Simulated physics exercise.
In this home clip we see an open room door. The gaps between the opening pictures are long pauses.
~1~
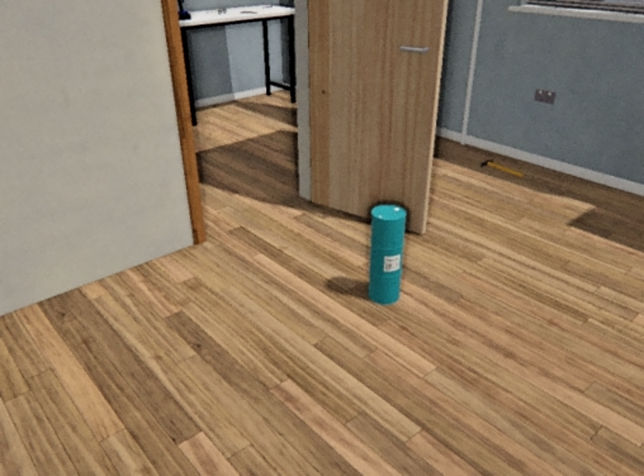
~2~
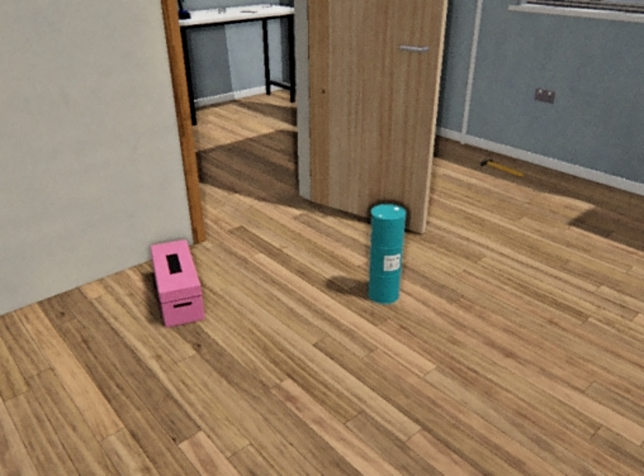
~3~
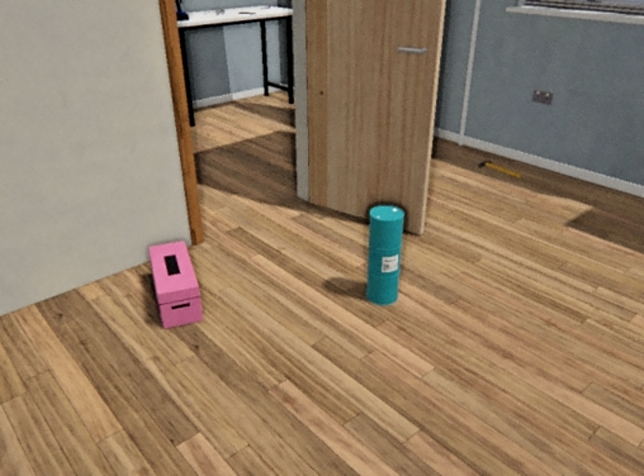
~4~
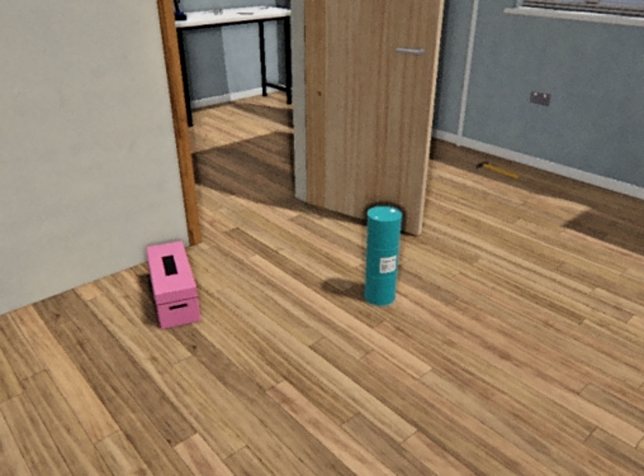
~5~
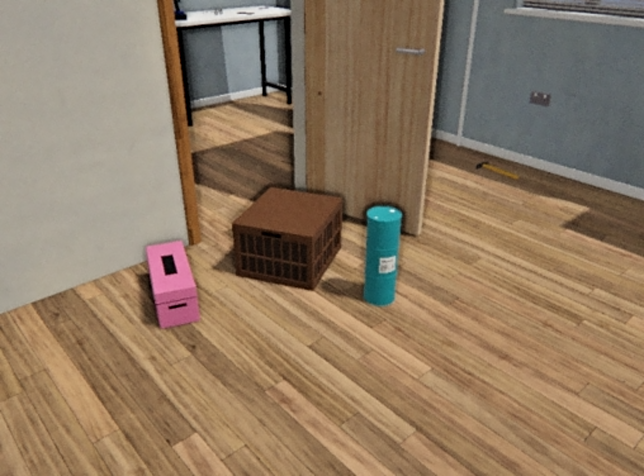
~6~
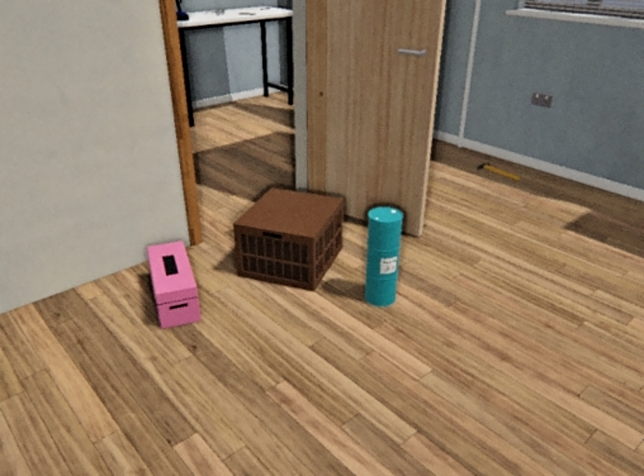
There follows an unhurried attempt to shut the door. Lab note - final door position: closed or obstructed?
Final position: Obstructed.
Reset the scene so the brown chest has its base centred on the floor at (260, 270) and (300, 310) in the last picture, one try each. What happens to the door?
So the first time it is halted early, and the second time it completes its arc.
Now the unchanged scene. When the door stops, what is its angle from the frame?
I'd say it stays open by roughly 70 degrees.
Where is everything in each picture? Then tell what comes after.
Door wide open and still; turquoise canister (386, 256), in the first frame.
Door wide open and still; turquoise canister (386, 255); pink toolbox (177, 281), in the second frame.
Door wide open and still; turquoise canister (384, 256); pink toolbox (175, 282), in the third frame.
Door wide open and still; turquoise canister (382, 257); pink toolbox (172, 283), in the fourth frame.
Door wide open and still; turquoise canister (382, 257); pink toolbox (172, 282), in the fifth frame.
Door wide open and still; brown chest (291, 237); turquoise canister (383, 258), in the sixth frame.
Then, 0.40 s later than the last frame, door 96° open.
Then, 0.70 s later than the last frame, door 81° open.
Then, 0.90 s later than the last frame, door 69° open.
When it is over, door 69° open; all 3 as before. End places, in pixels of the last picture, brown chest near (291, 237).
